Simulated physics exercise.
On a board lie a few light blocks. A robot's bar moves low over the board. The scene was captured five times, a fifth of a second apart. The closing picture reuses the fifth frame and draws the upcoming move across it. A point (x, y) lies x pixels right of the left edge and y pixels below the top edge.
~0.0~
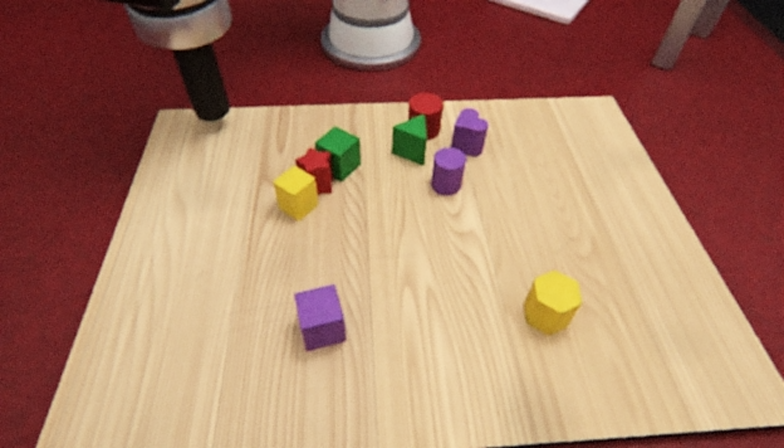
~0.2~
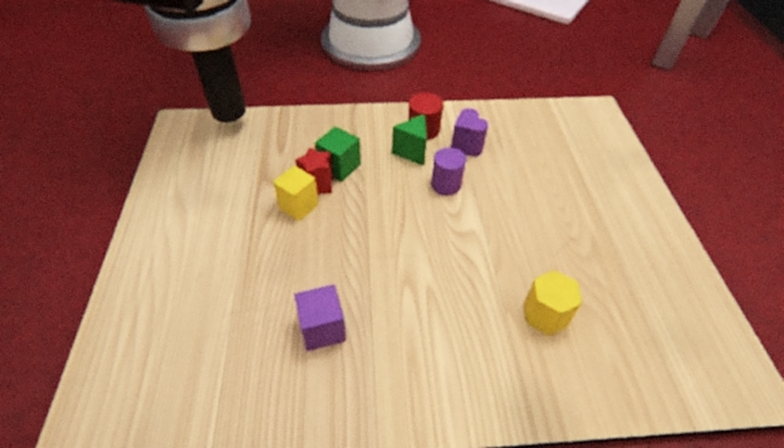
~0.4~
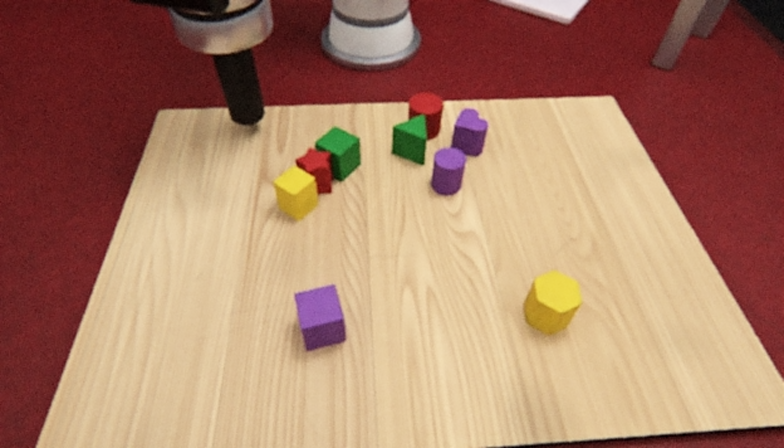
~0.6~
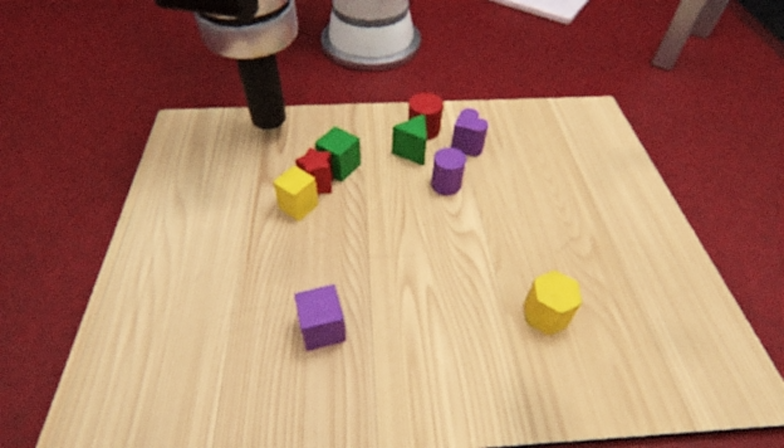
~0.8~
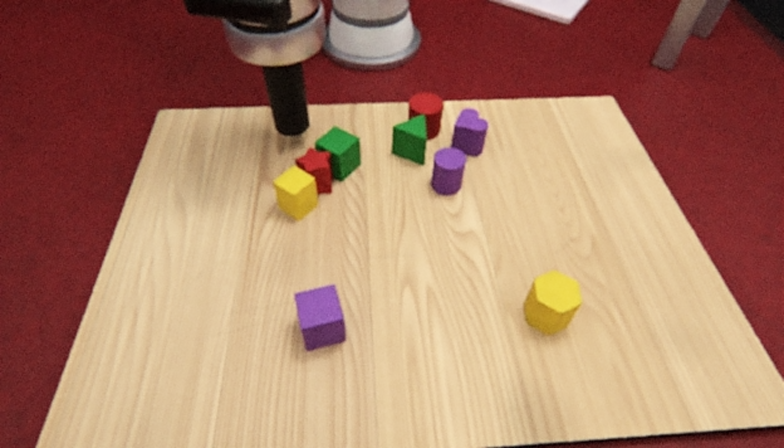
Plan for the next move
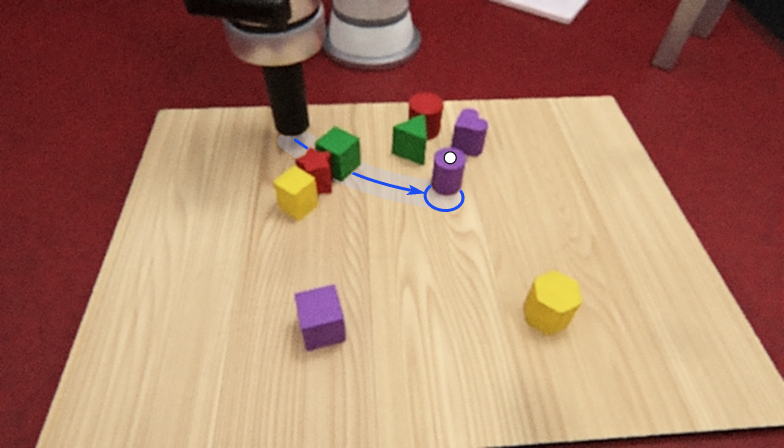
A robot's dark bar moves steadily rightward along the far left part of a wooden board, nearing the green cube and red star, while the scattered red, green, yellow and purple blocks all stay still.
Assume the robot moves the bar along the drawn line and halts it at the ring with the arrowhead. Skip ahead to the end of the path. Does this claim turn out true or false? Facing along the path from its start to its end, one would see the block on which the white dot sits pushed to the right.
Answer: False.
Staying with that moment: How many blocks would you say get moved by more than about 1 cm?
Two blocks move more than 1 cm.
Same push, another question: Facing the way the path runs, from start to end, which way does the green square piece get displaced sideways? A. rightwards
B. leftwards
The correct letter is A.
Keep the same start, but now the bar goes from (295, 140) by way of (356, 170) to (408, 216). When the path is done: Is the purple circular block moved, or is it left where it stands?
The block in question stays where it was by the end.
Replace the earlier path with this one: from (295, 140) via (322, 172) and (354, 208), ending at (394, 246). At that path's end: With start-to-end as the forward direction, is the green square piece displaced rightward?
I expect not.
The line goes from (295, 140) over (335, 165) and (386, 184) to (444, 196); the dot is on the purple circular block.
On the path given first. One third of the way, bar at (334, 151); green square piece at (360, 153).
Two thirds of the way, bar at (387, 171); red star block at (317, 160), turned 15° clockwise; green square piece at (414, 177), turned 20° clockwise.
At the end, bar at (446, 183); red star block at (317, 160), turned 15° clockwise; green square piece at (458, 198), turned 55° clockwise; green triangular piece unmoved; purple circular block at (476, 156).
